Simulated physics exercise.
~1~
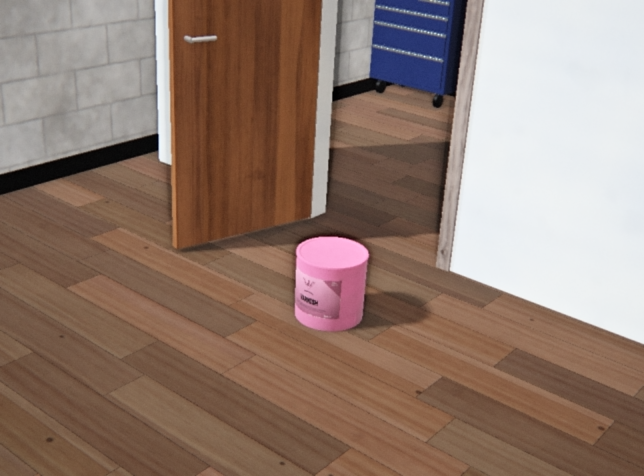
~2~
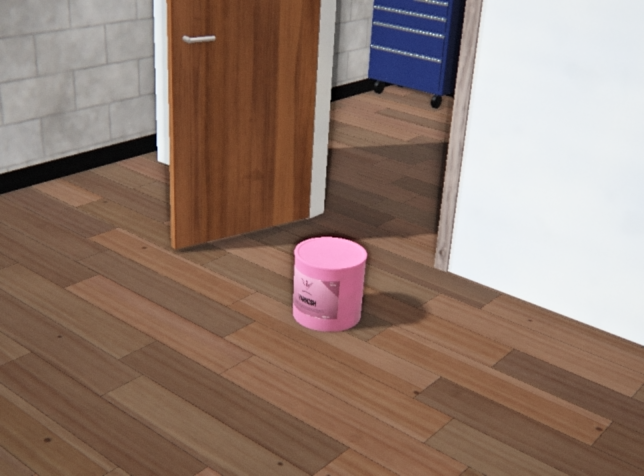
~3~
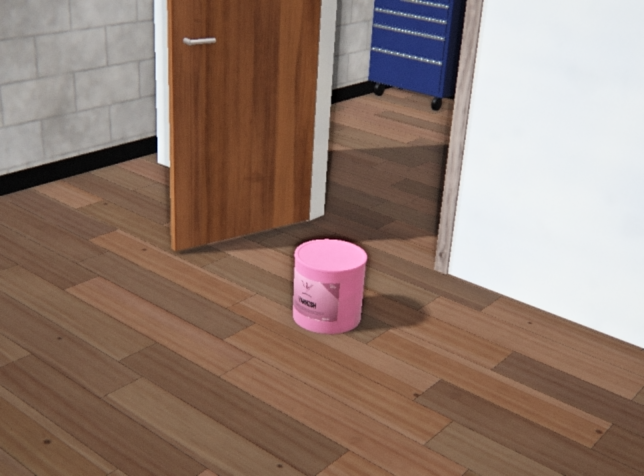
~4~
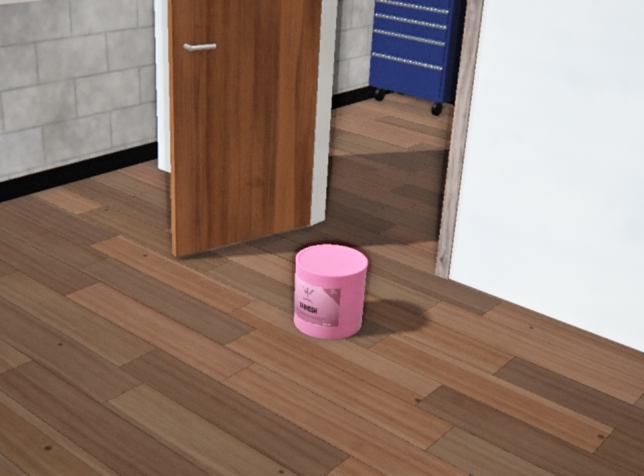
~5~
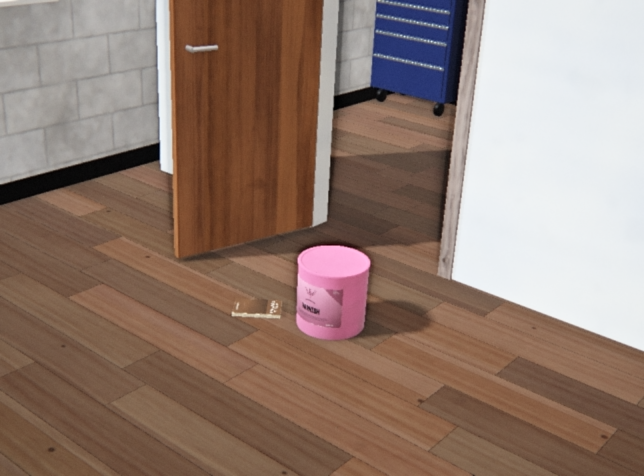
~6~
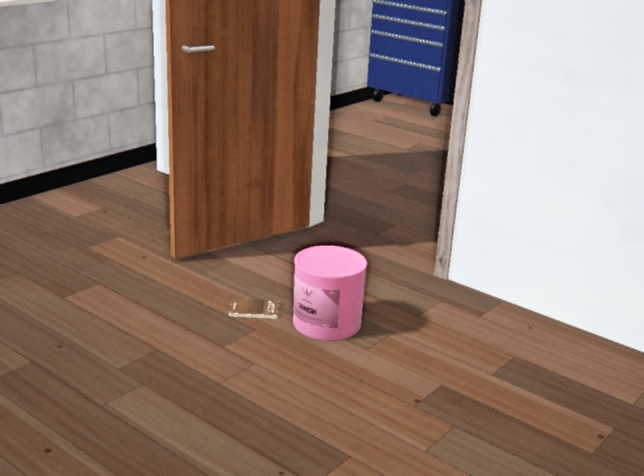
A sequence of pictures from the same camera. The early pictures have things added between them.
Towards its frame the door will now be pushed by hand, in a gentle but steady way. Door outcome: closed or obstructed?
Closed.
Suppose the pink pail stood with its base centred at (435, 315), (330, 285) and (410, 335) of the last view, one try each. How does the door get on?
Try 1: It makes it to the frame; try 2: It is held up; try 3: It makes it to the frame.
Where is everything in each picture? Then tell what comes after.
The first frame shows door wide open and still; pink pail (331, 284).
The second frame shows door wide open and still; pink pail (329, 284).
The third frame shows door wide open and still; pink pail (329, 286).
The fourth frame shows door wide open and still; pink pail (330, 291).
The fifth frame shows door wide open and still; pink pail (332, 292).
The sixth frame shows door wide open and still; brown book (254, 308); pink pail (329, 292).
Then, 0.70 s past the last view, open by 72°.
Then, 1.20 s past the last view, open by 30°.
Finally, open by 0°; both still in place. Final places as the last picture's camera would see them, brown book near (254, 308).
